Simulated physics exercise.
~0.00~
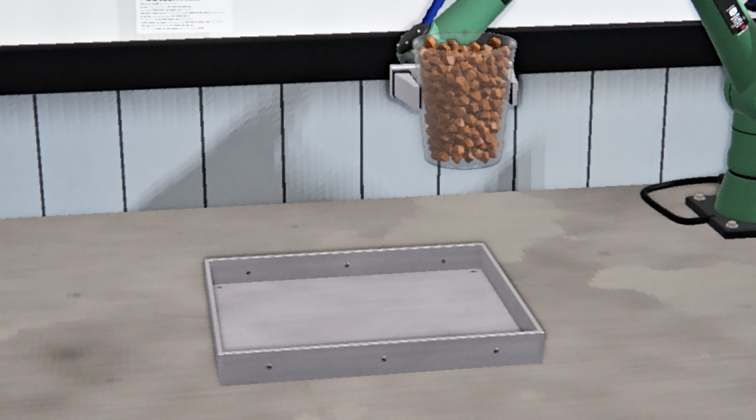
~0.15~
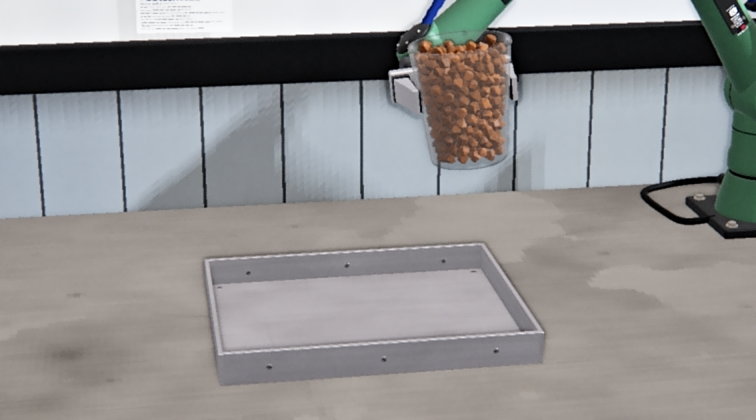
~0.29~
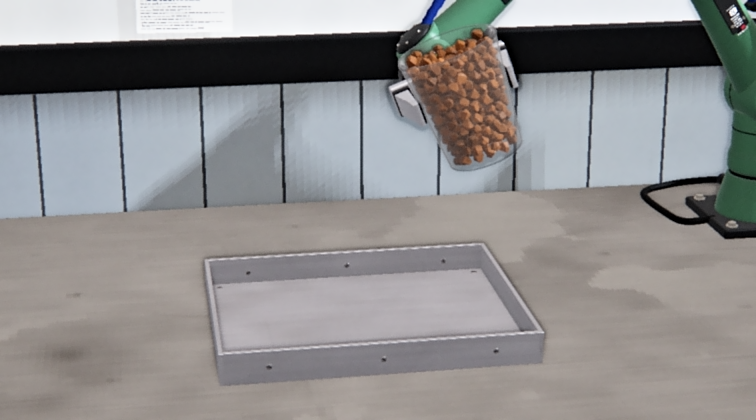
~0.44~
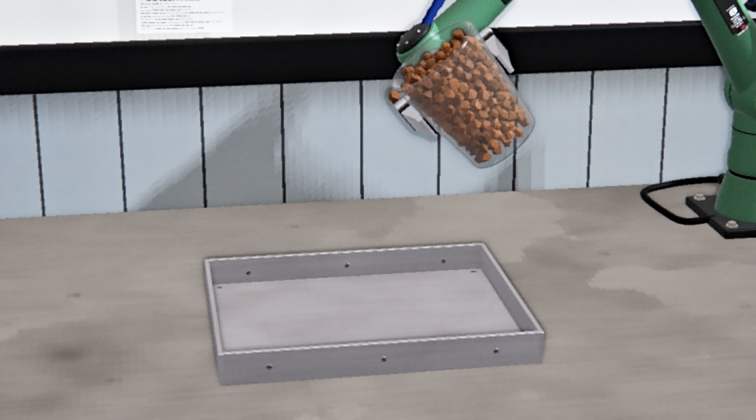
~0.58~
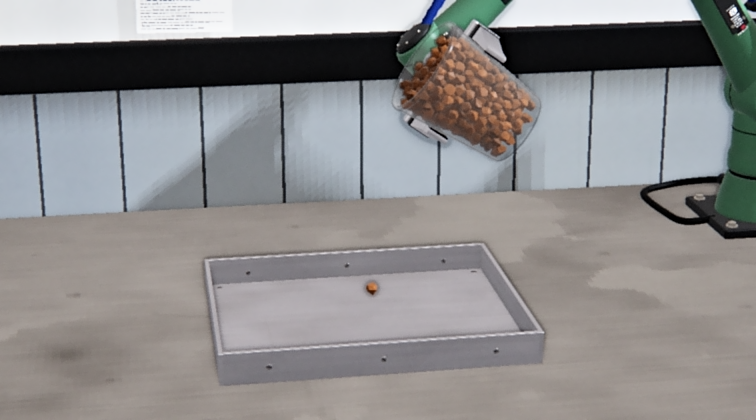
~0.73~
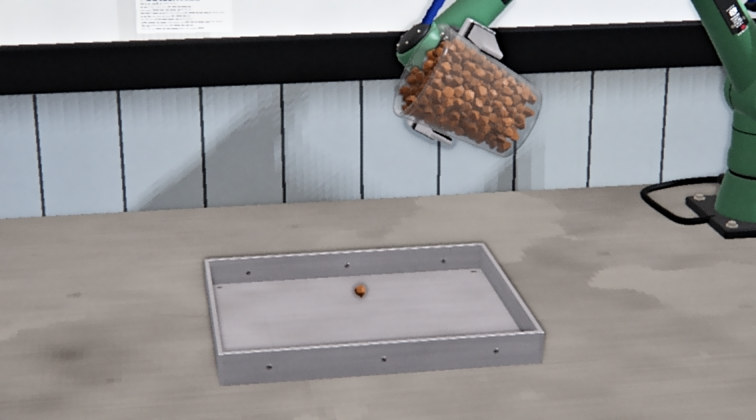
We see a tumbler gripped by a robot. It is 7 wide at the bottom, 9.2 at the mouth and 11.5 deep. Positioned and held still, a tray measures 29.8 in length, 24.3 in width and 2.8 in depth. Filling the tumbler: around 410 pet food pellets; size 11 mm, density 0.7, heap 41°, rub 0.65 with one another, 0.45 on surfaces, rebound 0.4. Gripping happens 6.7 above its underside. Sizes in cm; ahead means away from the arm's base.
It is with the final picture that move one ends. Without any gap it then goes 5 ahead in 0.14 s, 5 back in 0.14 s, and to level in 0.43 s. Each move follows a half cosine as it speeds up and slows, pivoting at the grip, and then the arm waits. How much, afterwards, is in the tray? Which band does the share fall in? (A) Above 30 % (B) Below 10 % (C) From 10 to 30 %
The answer is C.
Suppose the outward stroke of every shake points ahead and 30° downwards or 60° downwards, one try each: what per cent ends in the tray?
Near 10 and 0 percent respectively.
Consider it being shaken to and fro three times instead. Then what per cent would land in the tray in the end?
In that case it would be near 30 percent.
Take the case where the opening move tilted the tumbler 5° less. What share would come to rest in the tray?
Then something close to 15 in a hundred.
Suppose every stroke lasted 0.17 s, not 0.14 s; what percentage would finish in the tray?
Then roughly 10 percent.
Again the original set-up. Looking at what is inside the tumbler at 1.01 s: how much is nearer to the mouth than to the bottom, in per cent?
Around 50 per cent of it.
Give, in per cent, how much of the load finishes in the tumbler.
End share: Around 80 per cent.
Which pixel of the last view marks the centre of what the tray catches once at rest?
It ends up close to (309, 320).
After 1.01 s, tilted 60° forward, highest piece 27 above the table; 345 in the tumbler, 1 in the tray, 64 in flight or on a rim.
After 1.30 s, tilted 15° forward, highest piece 27 above the table; 335 in the tumbler, 72 in the tray, 1 on the table or floor, 2 in flight or on a rim.
After 1.64 s, level, highest piece 28 above the table; 335 in the tumbler, 74 in the tray, 1 on the table or floor.
After 2.69 s, level, highest piece 28 above the table; 335 in the tumbler, 74 in the tray, 1 on the table or floor.
In the end, 335 in the tumbler, 74 in the tray, 1 on the table or floor. That is 18 % in the tray.
